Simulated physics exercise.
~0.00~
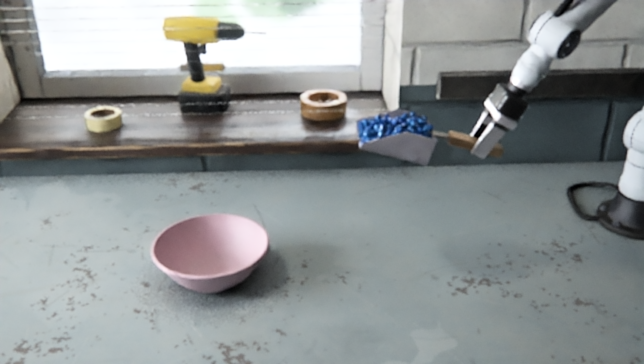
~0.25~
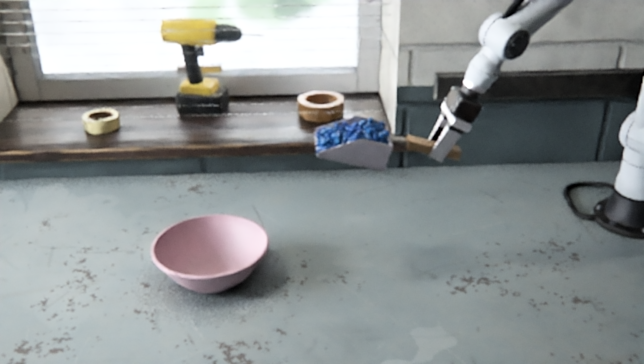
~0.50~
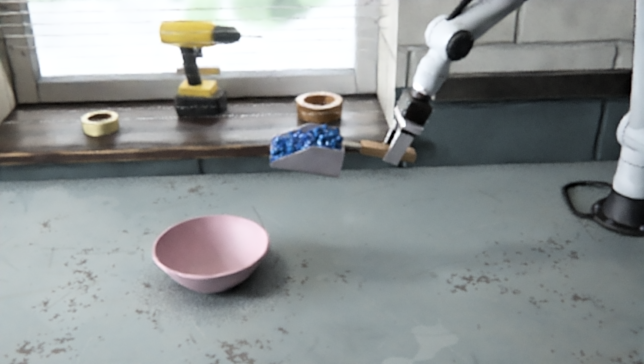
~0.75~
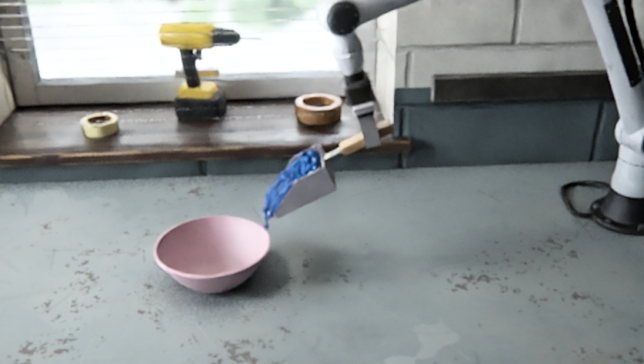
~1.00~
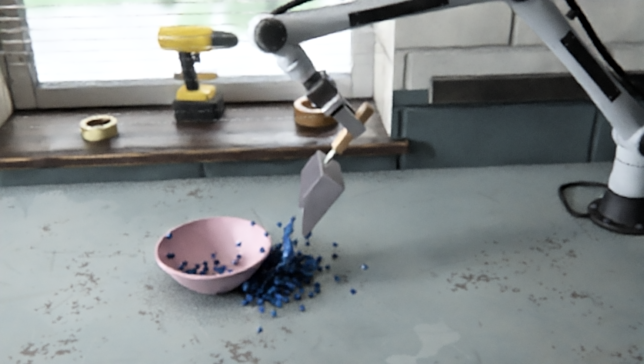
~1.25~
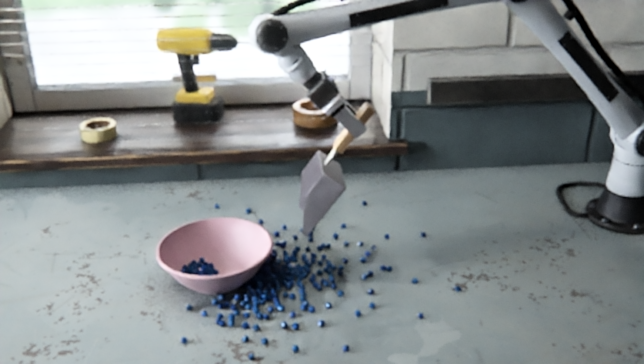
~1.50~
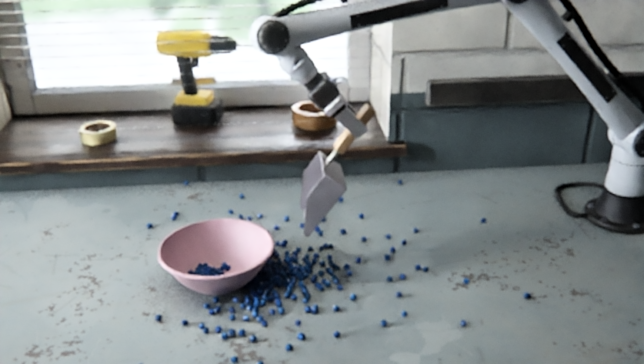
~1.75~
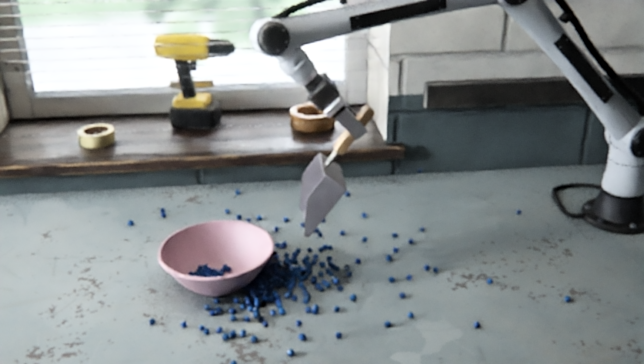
A robot arm carries a scoop heaped with blue beads leftward above a grey, worn table, toward a pink bowl. Behind it, a yellow drill and two rolls of tape sit on a windowsill. Near the bowl, the arm tips the scoop forward, and the beads begin sliding off its front edge. They pour down mostly to the right of the bowl, with only some landing inside, and scatter across the tabletop. The arm then holds the emptied scoop still, steeply tilted, while a small cluster rests in the bowl and most beads lie spread around it.
